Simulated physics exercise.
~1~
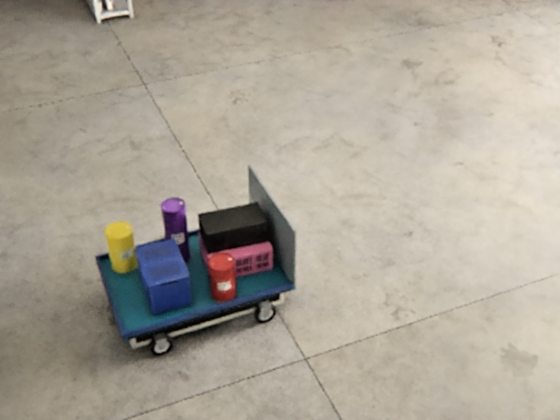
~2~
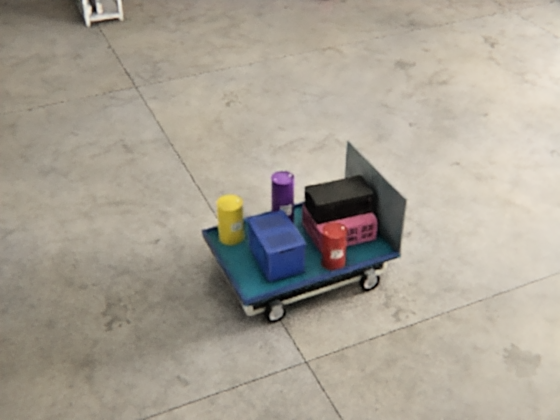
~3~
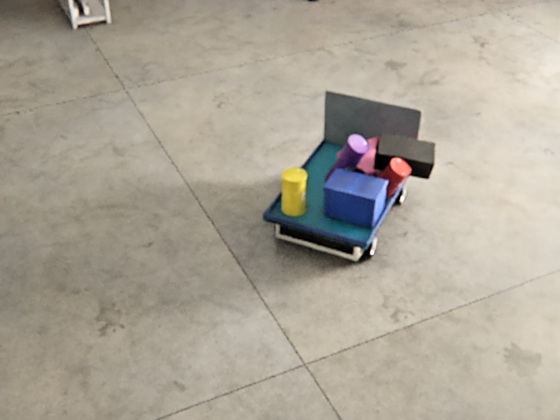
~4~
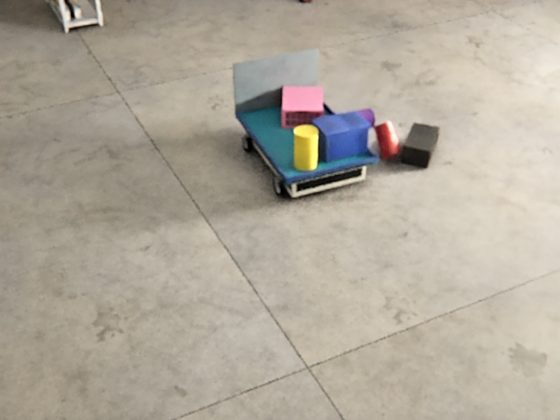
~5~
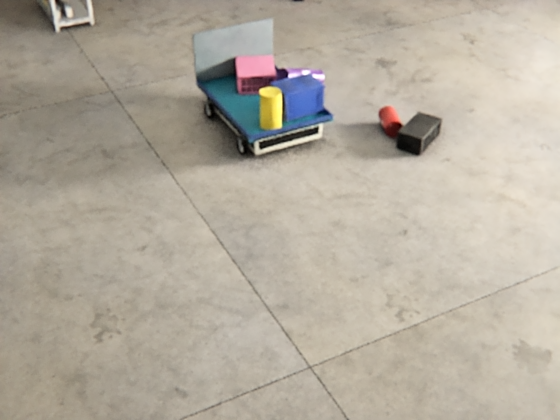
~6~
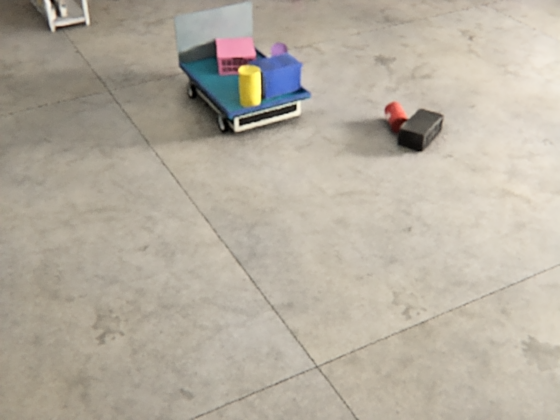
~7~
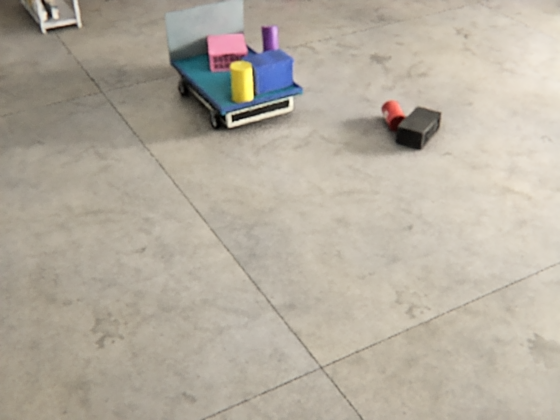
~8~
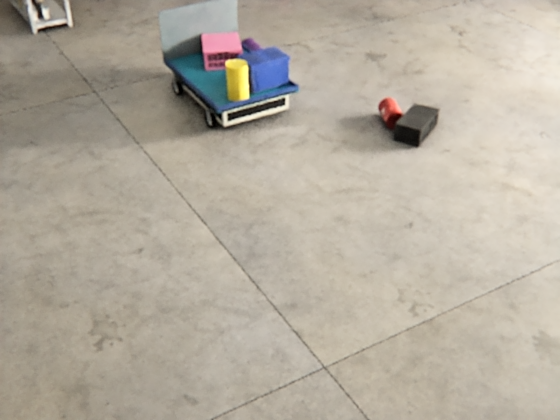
A flat cart carrying colorful boxes and canisters rolls right, then swings around toward the back left as a black box and red canister tumble onto the floor; it stops with the pink, blue and yellow items aboard and the purple canister no longer visible.
